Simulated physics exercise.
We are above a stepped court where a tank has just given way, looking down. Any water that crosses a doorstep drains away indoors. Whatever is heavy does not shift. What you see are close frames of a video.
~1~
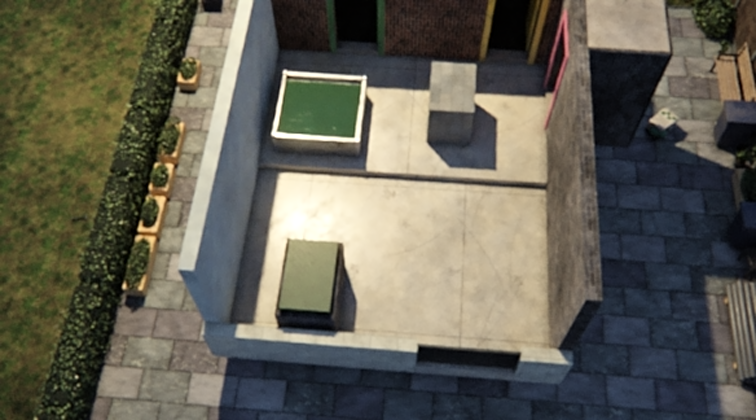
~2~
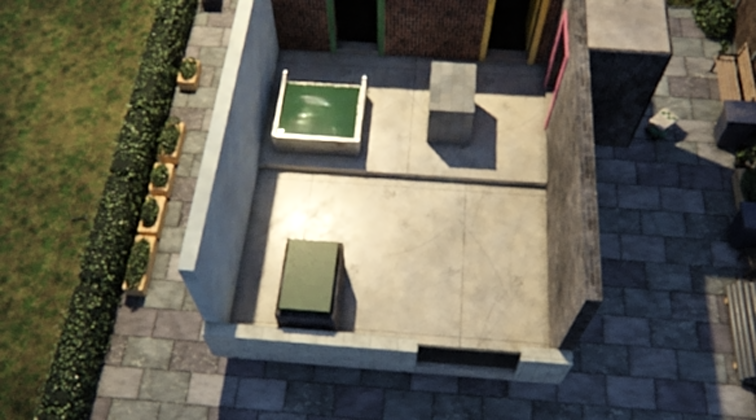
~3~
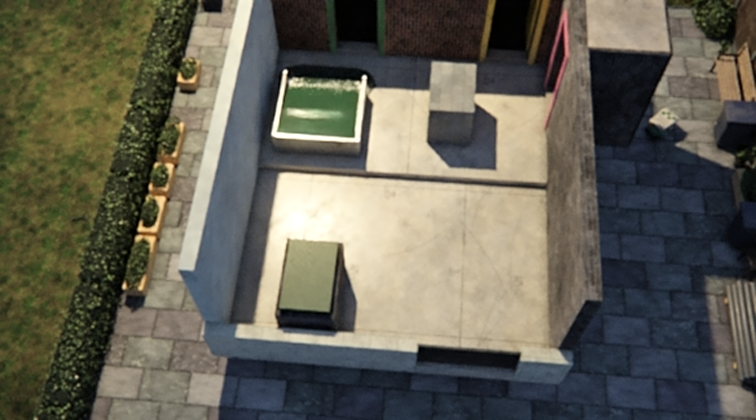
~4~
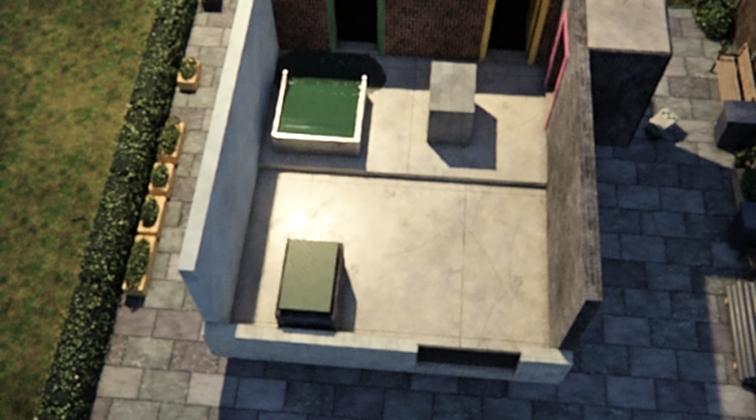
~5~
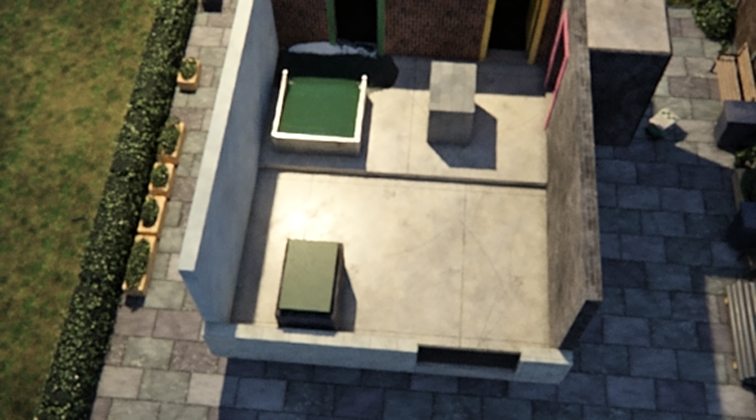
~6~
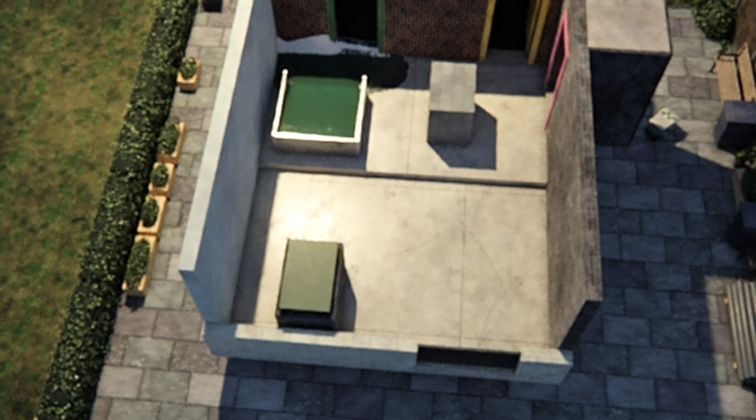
The clip shows a walled stepped court from above, where an open, white-rimmed tank of green water loses its far side; water pours out behind it, spreading as a dark patch toward the brick wall and rightward near a grey block.
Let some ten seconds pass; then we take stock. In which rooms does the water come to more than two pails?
Taking them in turn, the green door goes beyond two pails, the pink door keeps to two pails or fewer, the yellow door keeps to two pails or fewer.
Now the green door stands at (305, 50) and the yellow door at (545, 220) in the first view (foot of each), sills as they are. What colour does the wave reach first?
Earliest to get wet is the green door.
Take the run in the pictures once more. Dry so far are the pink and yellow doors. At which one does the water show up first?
I'd go with the door marked yellow.
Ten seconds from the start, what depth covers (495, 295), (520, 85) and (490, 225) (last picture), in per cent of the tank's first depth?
Readings in order: Around 2, 6 and 4 %.
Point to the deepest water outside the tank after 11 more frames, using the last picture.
It should be roughly at (280, 49).
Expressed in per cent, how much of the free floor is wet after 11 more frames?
Close to 20 in a hundred, I think.
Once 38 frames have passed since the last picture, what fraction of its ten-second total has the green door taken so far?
Result: 100 % of the ten-second total.
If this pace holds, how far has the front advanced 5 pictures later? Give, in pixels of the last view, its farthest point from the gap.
I'd say at around (456, 59).
A moment on, water covers 10 % of the floor; the green door over two buckets in, the pink door not reached, the yellow door not reached.
Next, water covers 20 % of the floor; the green door far over two buckets in, the pink door not reached, the yellow door wet at the sill, nothing in.
Then, water covers 35 % of the floor; the green door far over two buckets in, the pink door wet at the sill, nothing in, the yellow door wet at the sill, nothing in.
Later, water covers 50 % of the floor; the green door far over two buckets in, the pink door under two buckets in, the yellow door wet at the sill, nothing in.
In the end, water covers 80 % of the floor; the green door far over two buckets in, the pink door under two buckets in, the yellow door wet at the sill, nothing in.
